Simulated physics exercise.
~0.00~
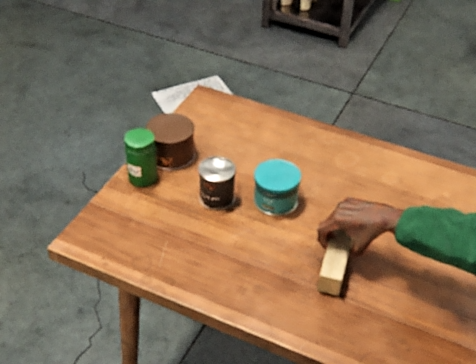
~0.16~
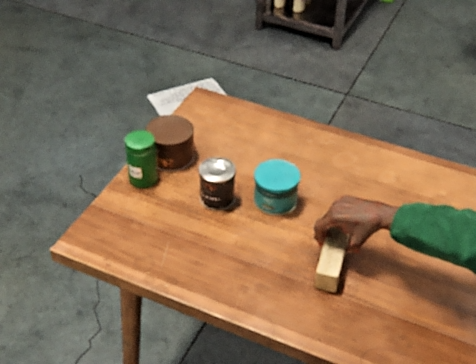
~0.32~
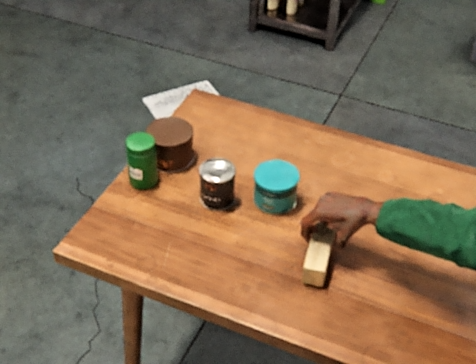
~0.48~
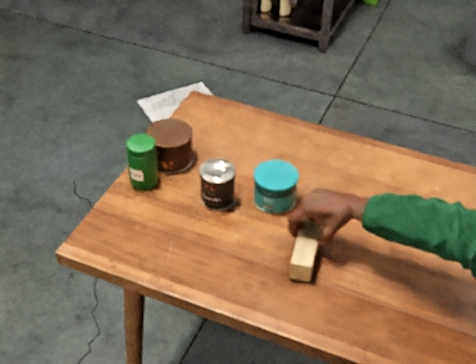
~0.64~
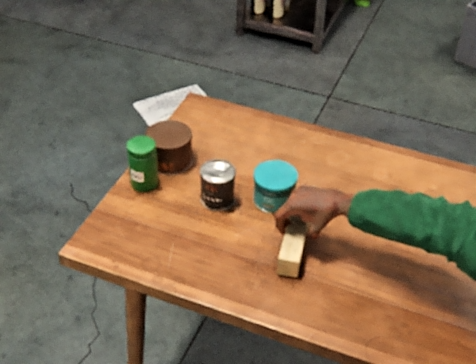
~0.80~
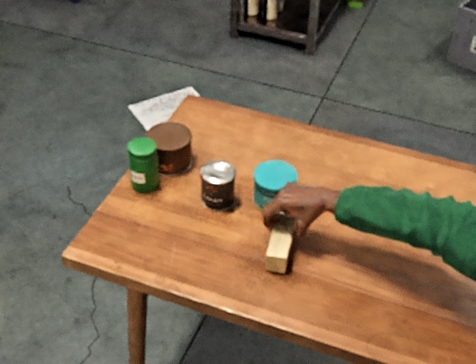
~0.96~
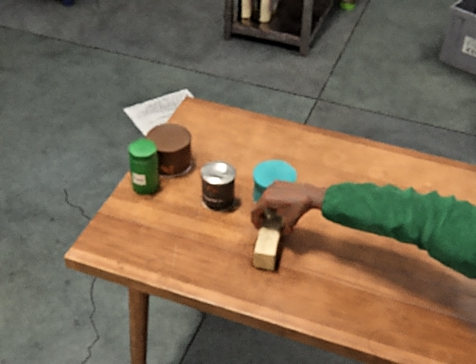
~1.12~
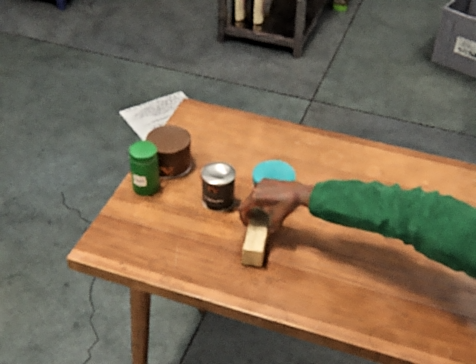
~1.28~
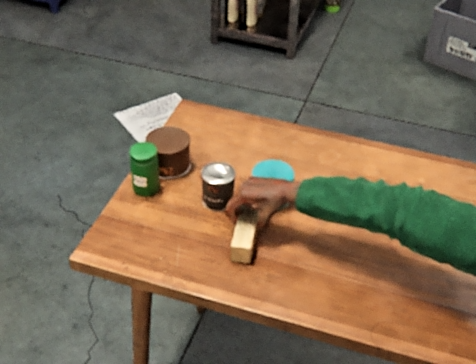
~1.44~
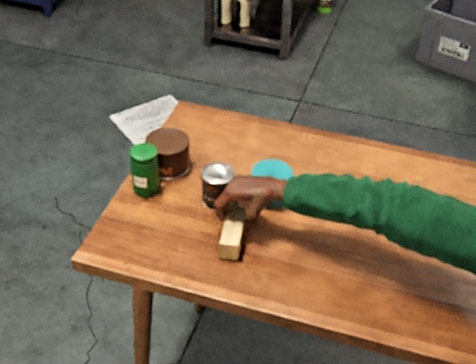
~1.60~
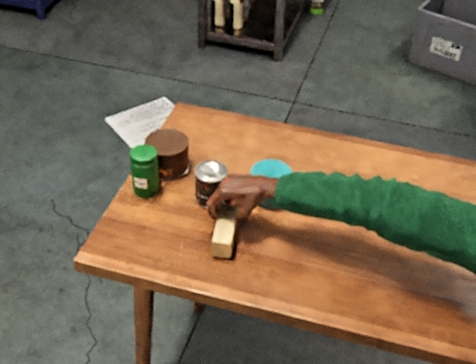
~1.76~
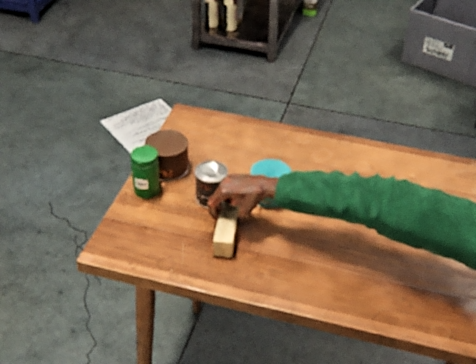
A hand slides a wooden block left across the table, nudges the black tin, and stops.
